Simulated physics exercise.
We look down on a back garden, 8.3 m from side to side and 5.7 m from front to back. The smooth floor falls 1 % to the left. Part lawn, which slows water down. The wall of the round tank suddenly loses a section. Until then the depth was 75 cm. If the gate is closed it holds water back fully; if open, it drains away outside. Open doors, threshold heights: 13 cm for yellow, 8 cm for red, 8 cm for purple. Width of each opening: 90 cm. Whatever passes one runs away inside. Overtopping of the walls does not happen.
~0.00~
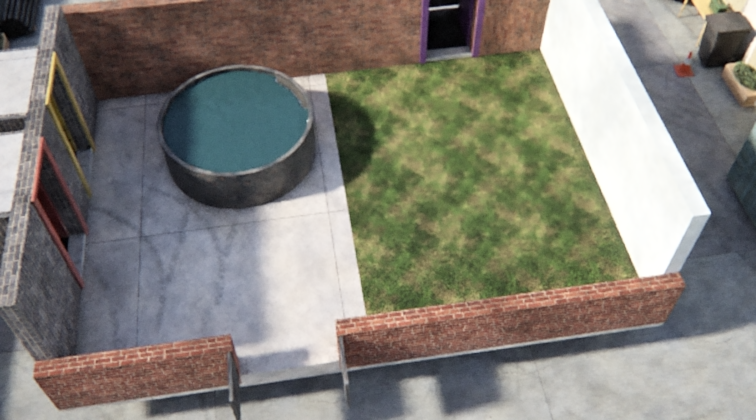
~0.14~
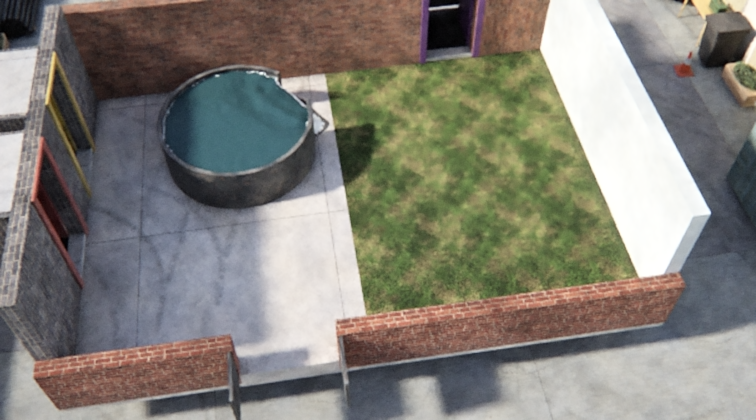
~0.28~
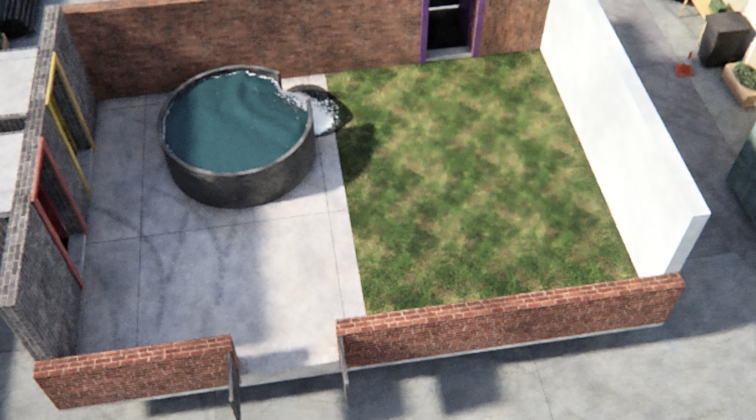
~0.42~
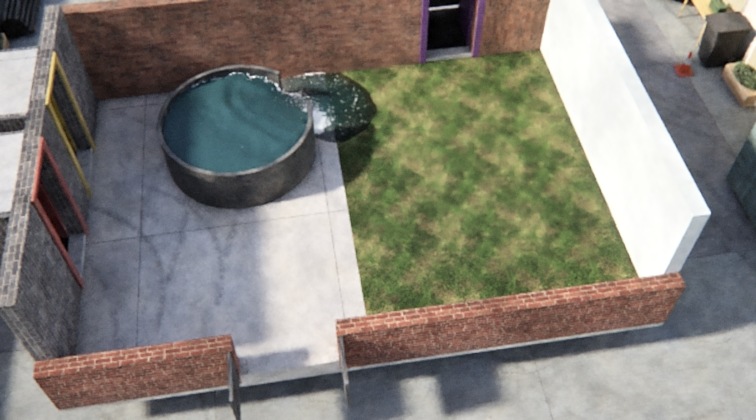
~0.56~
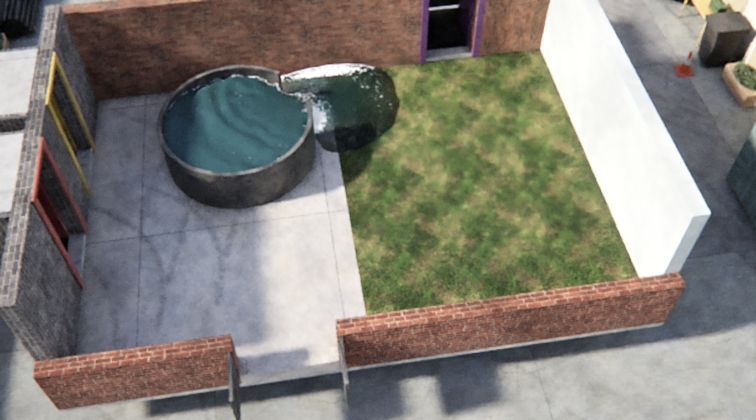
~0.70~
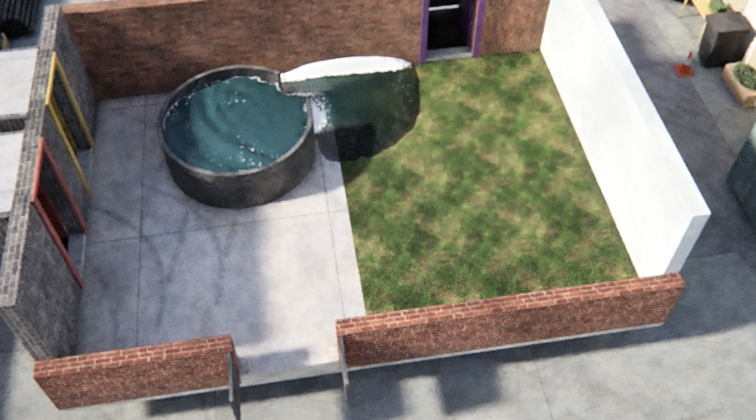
The clip shows a walled back garden from above, where a round tank of still water opens on its right side and water pours out, spreading over the paving edge and across the lawn's upper left corner.
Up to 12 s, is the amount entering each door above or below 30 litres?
My prediction: Yellow door: Not enough to count. Red door: Not enough to count. Purple door: Too much.
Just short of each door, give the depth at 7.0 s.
In cm: Yellow 4, red 3, purple 13.
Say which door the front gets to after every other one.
That would be the red one.
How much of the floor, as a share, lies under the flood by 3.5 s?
Close to 40 in a hundred.
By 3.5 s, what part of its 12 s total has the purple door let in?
About 25 per cent.
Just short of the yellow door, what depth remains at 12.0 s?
Depth: Approx. 3.0 cm.
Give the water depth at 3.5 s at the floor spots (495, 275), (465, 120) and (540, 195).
About 0, 8 and 0 cm.
After 1.4 s water covers 15 % of the floor and is deepest (41 cm) near (324, 78); yellow door not reached, red door not reached, purple door 11 cm at the sill, 0 L in.
After 2.2 s water covers 25 % of the floor and is deepest (36 cm) near (324, 78); yellow door not reached, red door not reached, purple door 14 cm at the sill, 5 L in.
After 3.5 s water covers 40 % of the floor and is deepest (30 cm) near (315, 79); yellow door not reached, red door not reached, purple door 11 cm at the sill, 18 L in.
After 7.0 s water covers 75 % of the floor and is deepest (17 cm) near (315, 79); yellow door 4 cm at the sill, 0 L in, red door 3 cm at the sill, 0 L in, purple door 13 cm at the sill, 49 L in.
After 12.0 s water covers 100 % of the floor and is deepest (15 cm) near (82, 296); yellow door 3 cm at the sill, 0 L in, red door 7 cm at the sill, 0 L in, purple door 8 cm at the sill, 70 L in.
